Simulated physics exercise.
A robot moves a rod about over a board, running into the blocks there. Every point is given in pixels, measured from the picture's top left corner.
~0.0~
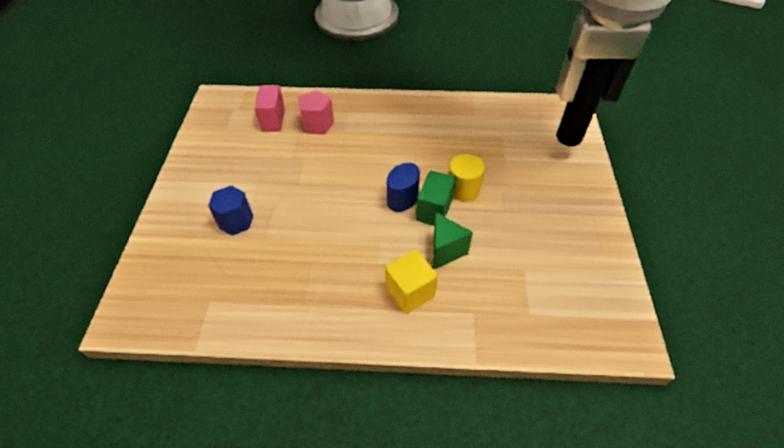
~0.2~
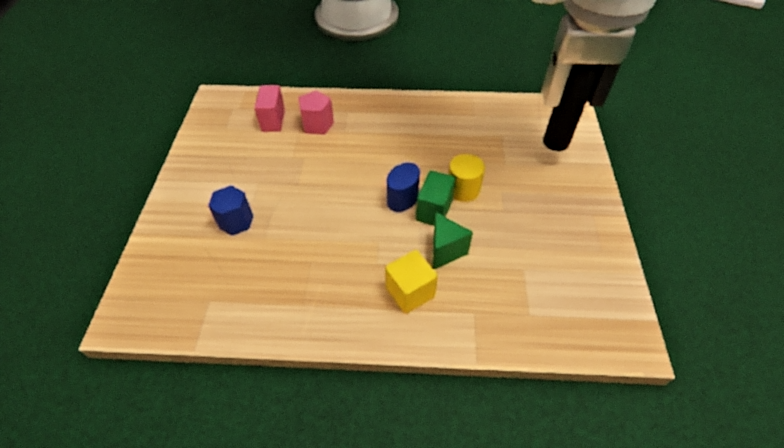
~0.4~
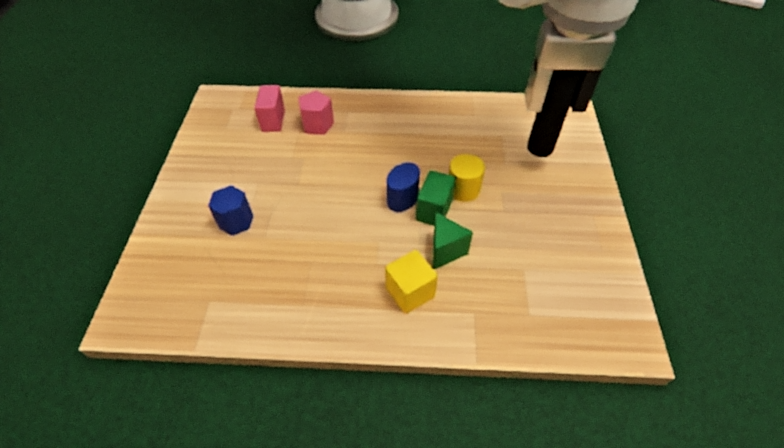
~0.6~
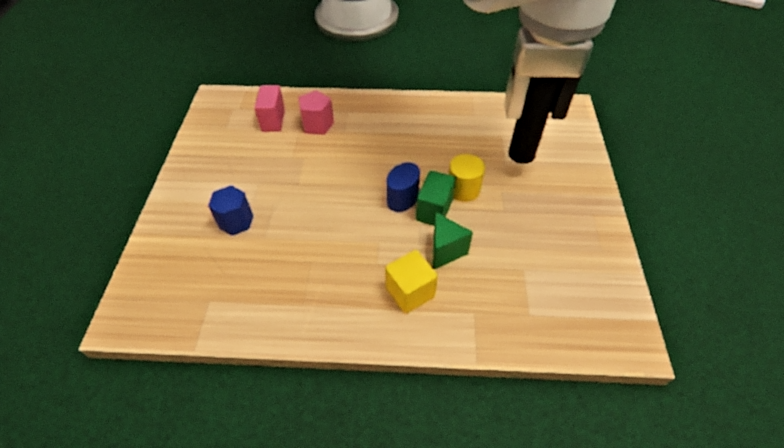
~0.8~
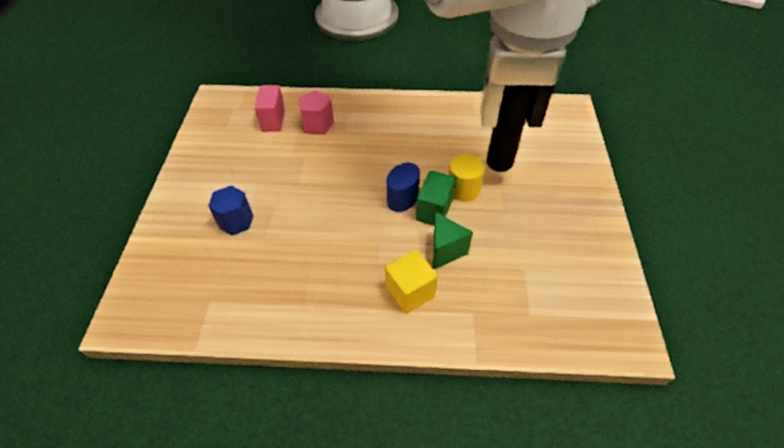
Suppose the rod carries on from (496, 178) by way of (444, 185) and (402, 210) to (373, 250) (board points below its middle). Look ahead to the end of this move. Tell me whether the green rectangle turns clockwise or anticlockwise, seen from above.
Answer: Against the clock.
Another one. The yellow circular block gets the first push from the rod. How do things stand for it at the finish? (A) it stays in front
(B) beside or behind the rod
The correct letter is A.
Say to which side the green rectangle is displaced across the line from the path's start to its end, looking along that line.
Heads left.
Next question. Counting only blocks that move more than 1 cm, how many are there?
Total: Three-plus.
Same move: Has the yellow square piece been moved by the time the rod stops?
Yes, it checks out.
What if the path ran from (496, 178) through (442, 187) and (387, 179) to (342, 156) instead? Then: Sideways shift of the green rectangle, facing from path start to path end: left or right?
It is pushed towards the left-hand side.
The first path, step by step. One third of the way, rod at (445, 171); blue oval at (400, 175); green rectangle at (414, 211), turned 20° clockwise; yellow circular block at (432, 183).
Two thirds of the way, rod at (402, 196); blue oval at (366, 186), turned 45° clockwise; yellow square piece at (414, 281); green rectangle at (391, 246), turned 25° anticlockwise; yellow circular block at (394, 212).
At the end, rod at (372, 237); blue oval at (353, 196), turned 100° clockwise; yellow square piece at (418, 299), turned 20° anticlockwise; green rectangle at (369, 290), turned 95° anticlockwise; yellow circular block at (351, 254).
